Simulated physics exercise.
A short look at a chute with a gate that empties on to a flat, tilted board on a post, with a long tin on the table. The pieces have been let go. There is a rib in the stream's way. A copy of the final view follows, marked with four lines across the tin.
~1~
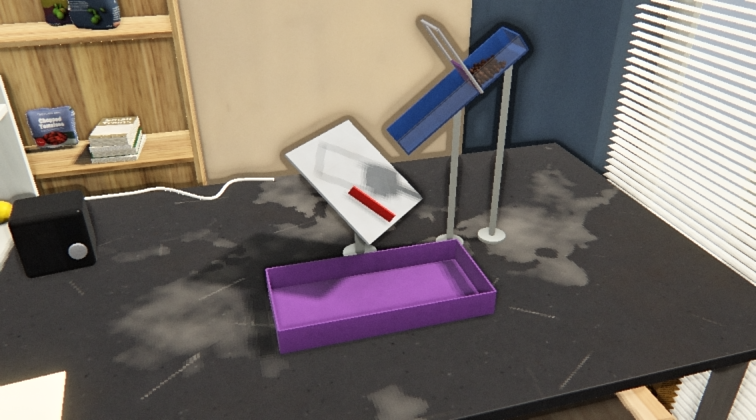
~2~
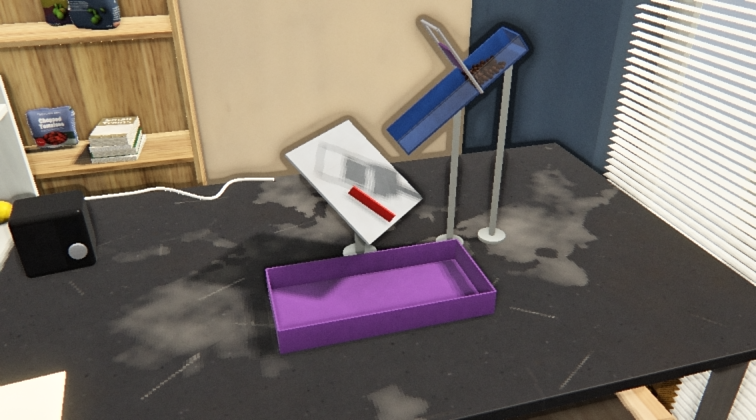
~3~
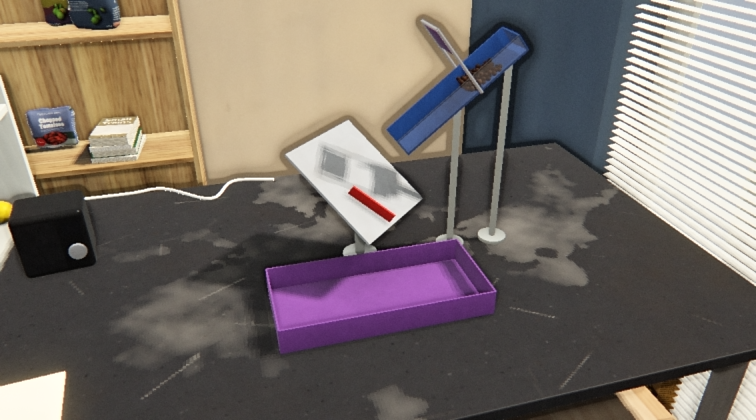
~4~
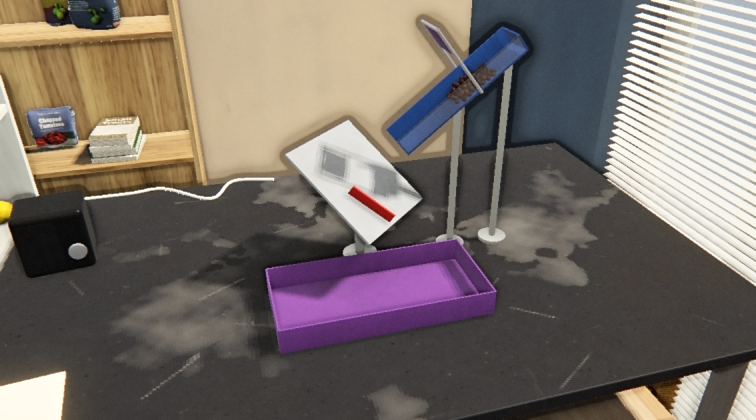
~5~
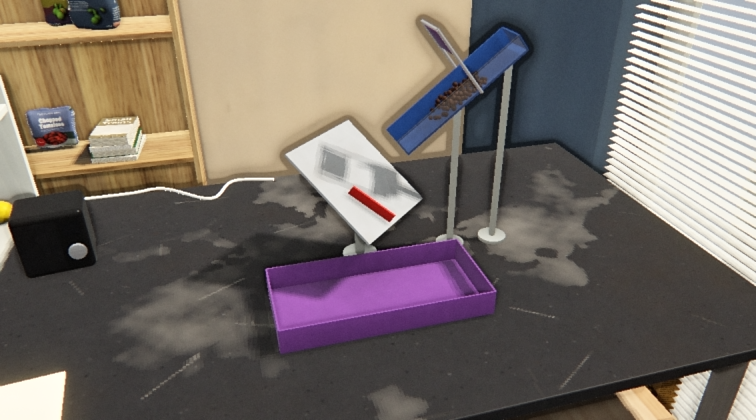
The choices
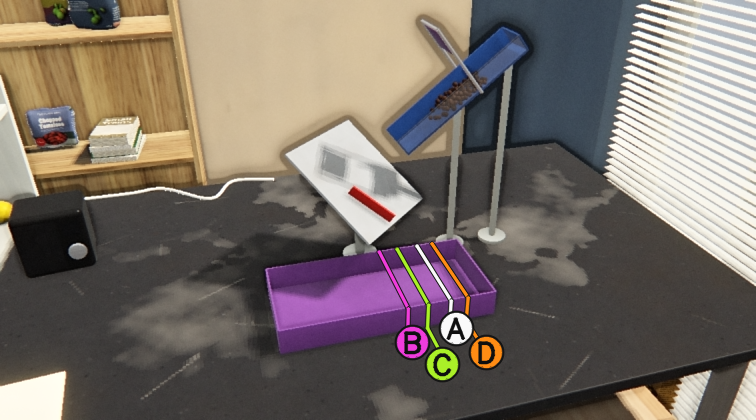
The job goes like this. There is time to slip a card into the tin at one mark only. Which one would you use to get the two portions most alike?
A.
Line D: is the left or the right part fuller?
Left.
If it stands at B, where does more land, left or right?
More lands on the right.
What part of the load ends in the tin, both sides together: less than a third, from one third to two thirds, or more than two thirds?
More than two thirds.
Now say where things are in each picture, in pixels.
The first frame shows load behind the gate at (479, 72), allspice berries; lip of the chute at (402, 148), sloping fairly steeply.
The second frame shows middle of the board at (358, 178), tilted fairly steeply; middle of its low edge at (398, 220); of its high edge at (319, 136).
The third frame shows front corners of the tin at (279, 331) and (496, 291), empty; front of the load at (467, 89).
The fourth frame shows middle of the load at (470, 85); its front at (449, 97), about a quarter of the way to the lip; rib from (353, 186) to (396, 216).
The fifth frame shows middle of the load at (460, 94); its front at (431, 118), about half of the way to the lip.
On the marked copy, line A crosses the front rim at (450, 300); line B crosses the front rim at (408, 307); line C crosses the front rim at (428, 304); line D crosses the front rim at (467, 297).
Choosing A, of what is caught, about half on the left of the divider, about half on the right.
Choosing B, of what is caught, a small part on the left of the divider, nearly all on the right.
Choosing C, of what is caught, a small part on the left of the divider, nearly all on the right.
Choosing D, of what is caught, nearly all on the left of the divider, a stray few on the right.
